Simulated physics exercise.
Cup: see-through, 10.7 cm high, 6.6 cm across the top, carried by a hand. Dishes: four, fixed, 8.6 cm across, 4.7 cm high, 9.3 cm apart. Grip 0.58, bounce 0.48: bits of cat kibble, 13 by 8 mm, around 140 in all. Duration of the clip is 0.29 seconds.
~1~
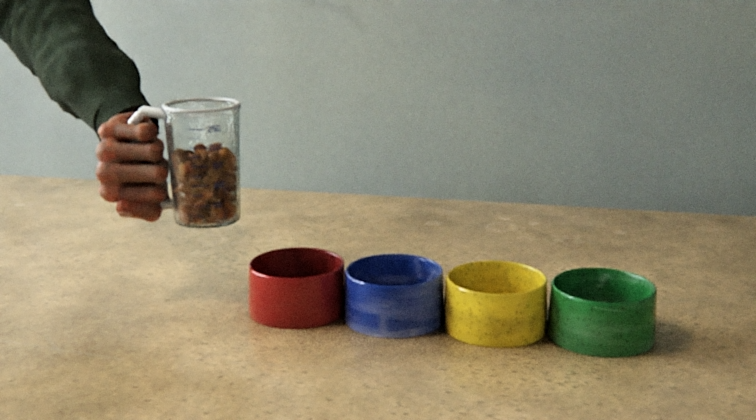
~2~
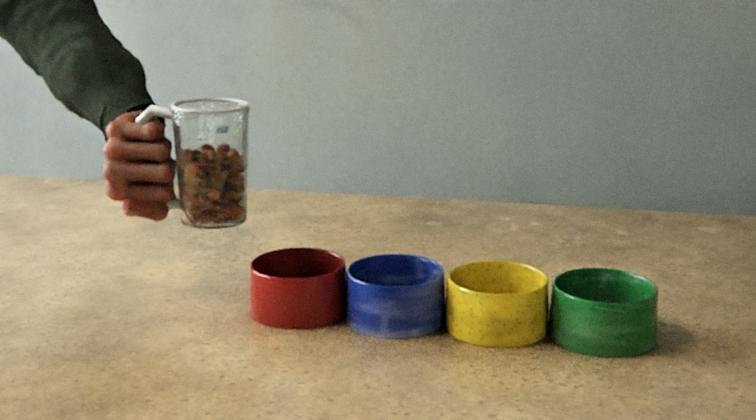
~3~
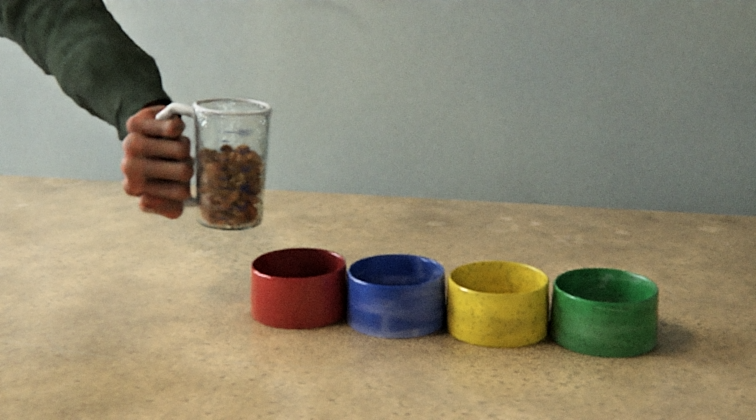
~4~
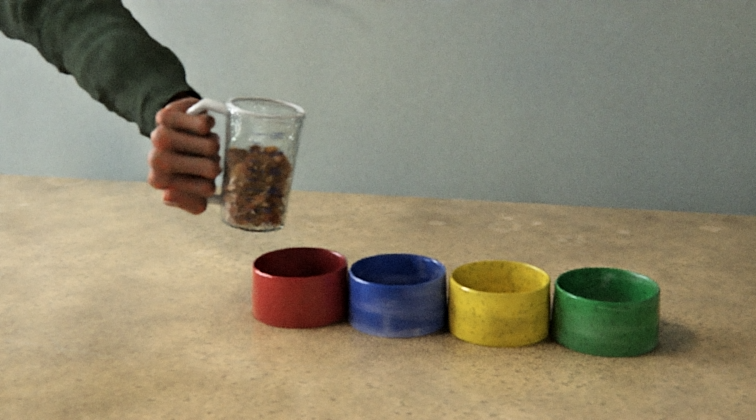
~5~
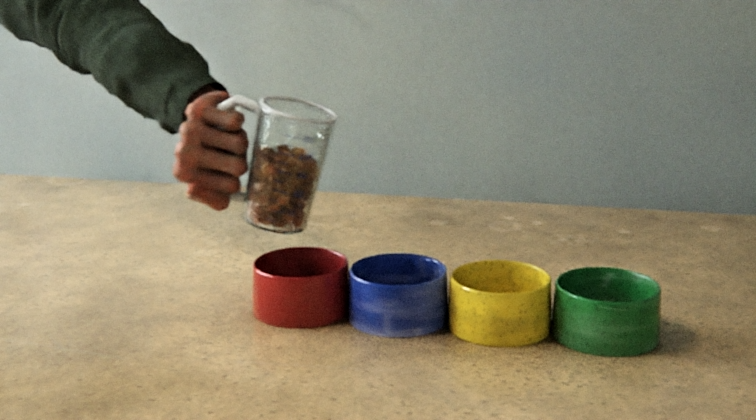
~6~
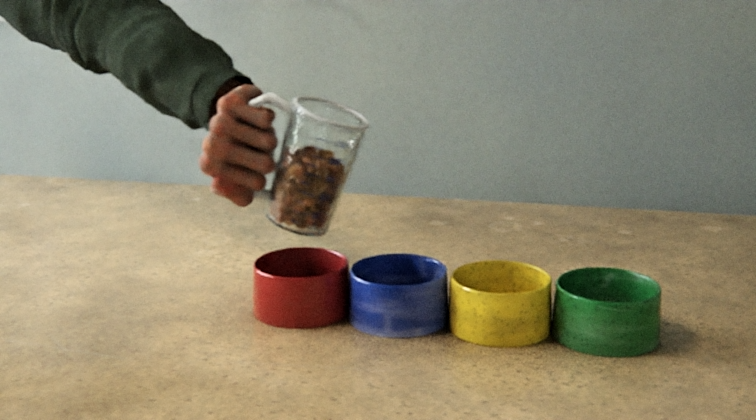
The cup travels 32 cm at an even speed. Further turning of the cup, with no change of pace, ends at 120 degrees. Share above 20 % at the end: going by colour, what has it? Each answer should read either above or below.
Red - below, blue - below, green - above, yellow - below, counter - below.
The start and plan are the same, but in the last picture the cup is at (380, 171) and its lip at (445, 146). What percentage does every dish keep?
Per cent kept: Red 0; blue 0; green 90; yellow 0.
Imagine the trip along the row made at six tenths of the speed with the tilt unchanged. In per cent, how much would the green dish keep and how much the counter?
Result - green dish: 90; counter: 10.
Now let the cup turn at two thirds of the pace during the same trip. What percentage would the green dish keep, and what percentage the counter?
In that case you'd see green at 90 and the counter at 10.
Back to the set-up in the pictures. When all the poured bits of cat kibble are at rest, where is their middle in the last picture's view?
Roughly (619, 311).
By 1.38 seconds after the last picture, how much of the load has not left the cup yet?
Around 55 in a hundred.
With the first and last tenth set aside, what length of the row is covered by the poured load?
Roughly 5 cm of the row.
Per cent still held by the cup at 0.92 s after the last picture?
Near 100 per cent of the load.
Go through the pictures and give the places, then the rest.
In the first frame, cup at (205, 163), tilt 0 degrees, lip at (236, 106), moved 0.0 cm; middle of the pieces at (209, 184); red dish at (297, 263); blue dish at (394, 270); yellow dish at (496, 278); green dish at (604, 286).
In the second frame, cup at (212, 163), tilt 1 degrees, lip at (244, 107), moved 0.6 cm; middle of the pieces at (216, 185).
In the third frame, cup at (231, 164), tilt 5 degrees, lip at (267, 111), moved 2.4 cm; middle of the pieces at (233, 186).
In the fourth frame, cup at (259, 165), tilt 10 degrees, lip at (301, 115), moved 5.0 cm; middle of the pieces at (259, 186).
In the fifth frame, cup at (286, 166), tilt 14 degrees, lip at (334, 120), moved 7.5 cm; middle of the pieces at (284, 187).
In the sixth frame, cup at (313, 167), tilt 19 degrees, lip at (366, 126), moved 10.1 cm; middle of the pieces at (309, 188); red dish at (301, 263); blue dish at (399, 270); yellow dish at (501, 277); green dish at (608, 285).
Then, 0.55 s after the last picture, tilt 67 degrees; cup holds 100 %.
Then, 0.92 s after the last picture, tilt 98 degrees; cup holds 100 %.
Then, 1.38 s after the last picture, tilt 120 degrees; cup holds 55 %, green 45 %.
In the end, red 0 %, blue 0 %, green 95 %, yellow 0 %, counter 5 %.
